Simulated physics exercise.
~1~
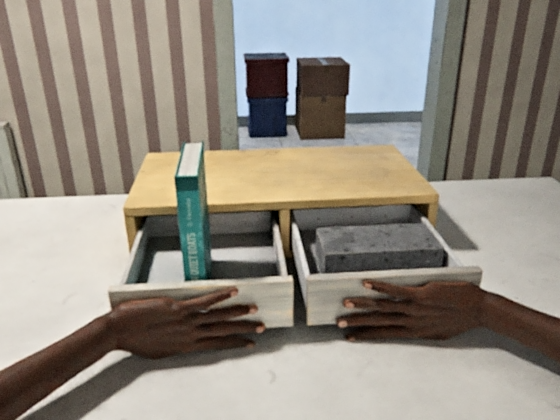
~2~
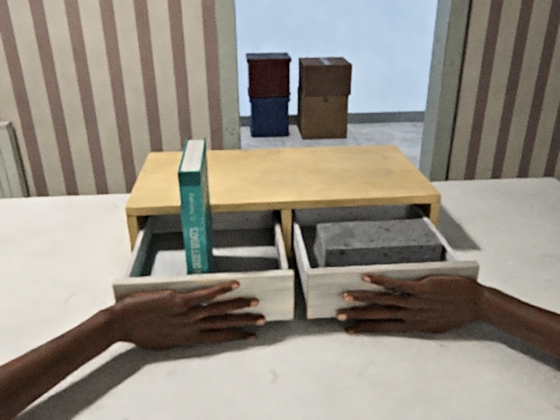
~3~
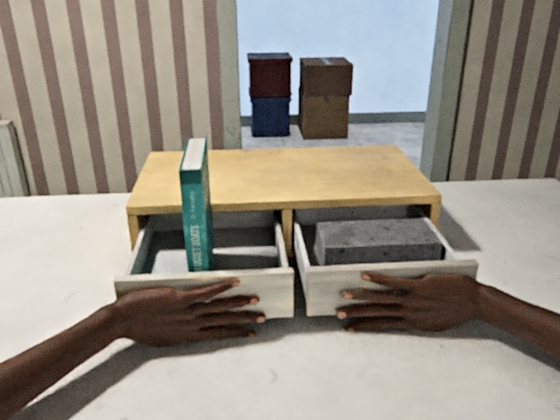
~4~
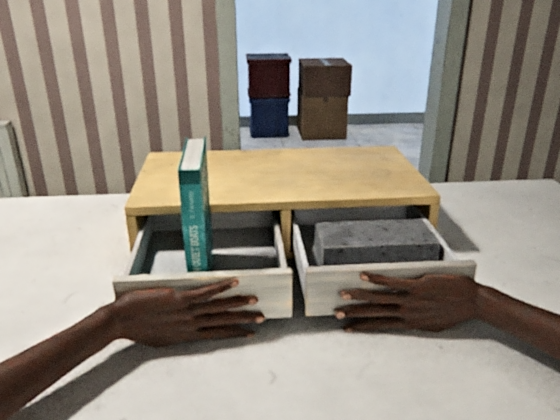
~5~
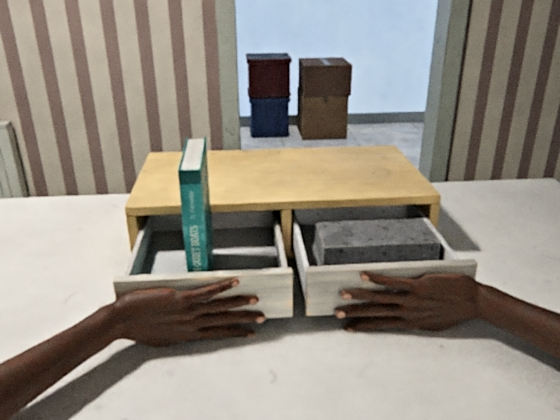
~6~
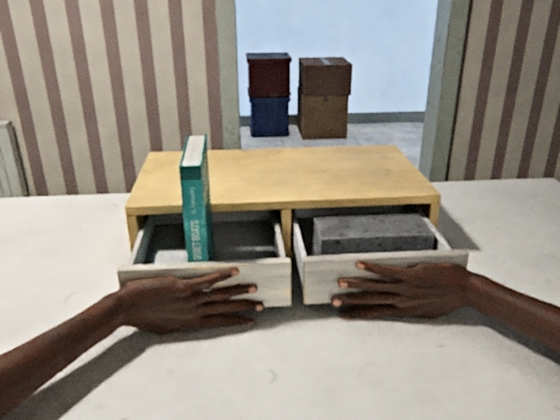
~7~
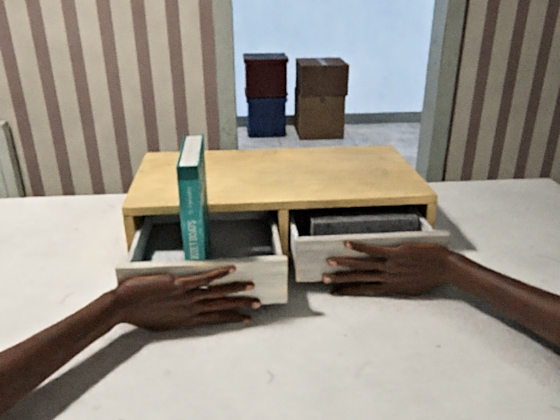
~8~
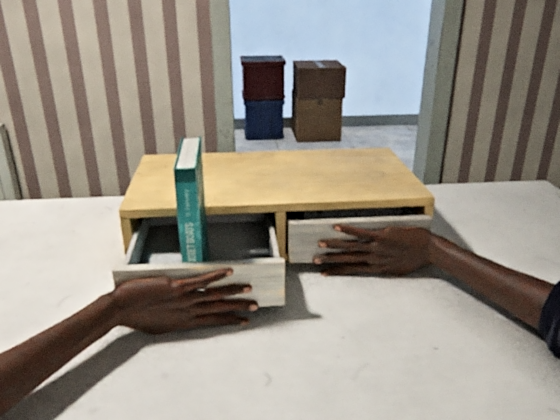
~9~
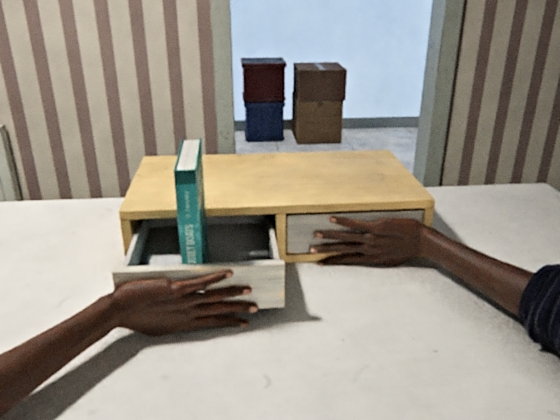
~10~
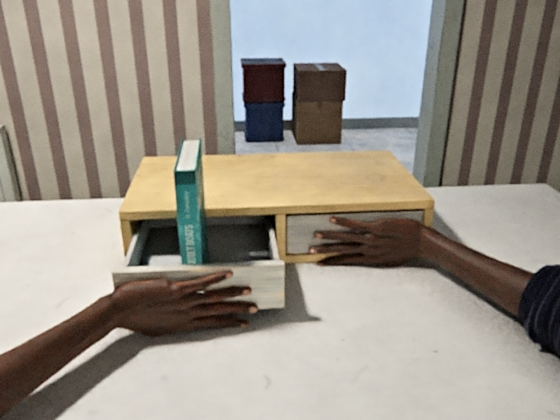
Two hands pushing drawers of a wooden chest, the right one with a grey brick shutting flush, the left staying ajar with an upright turquoise book.
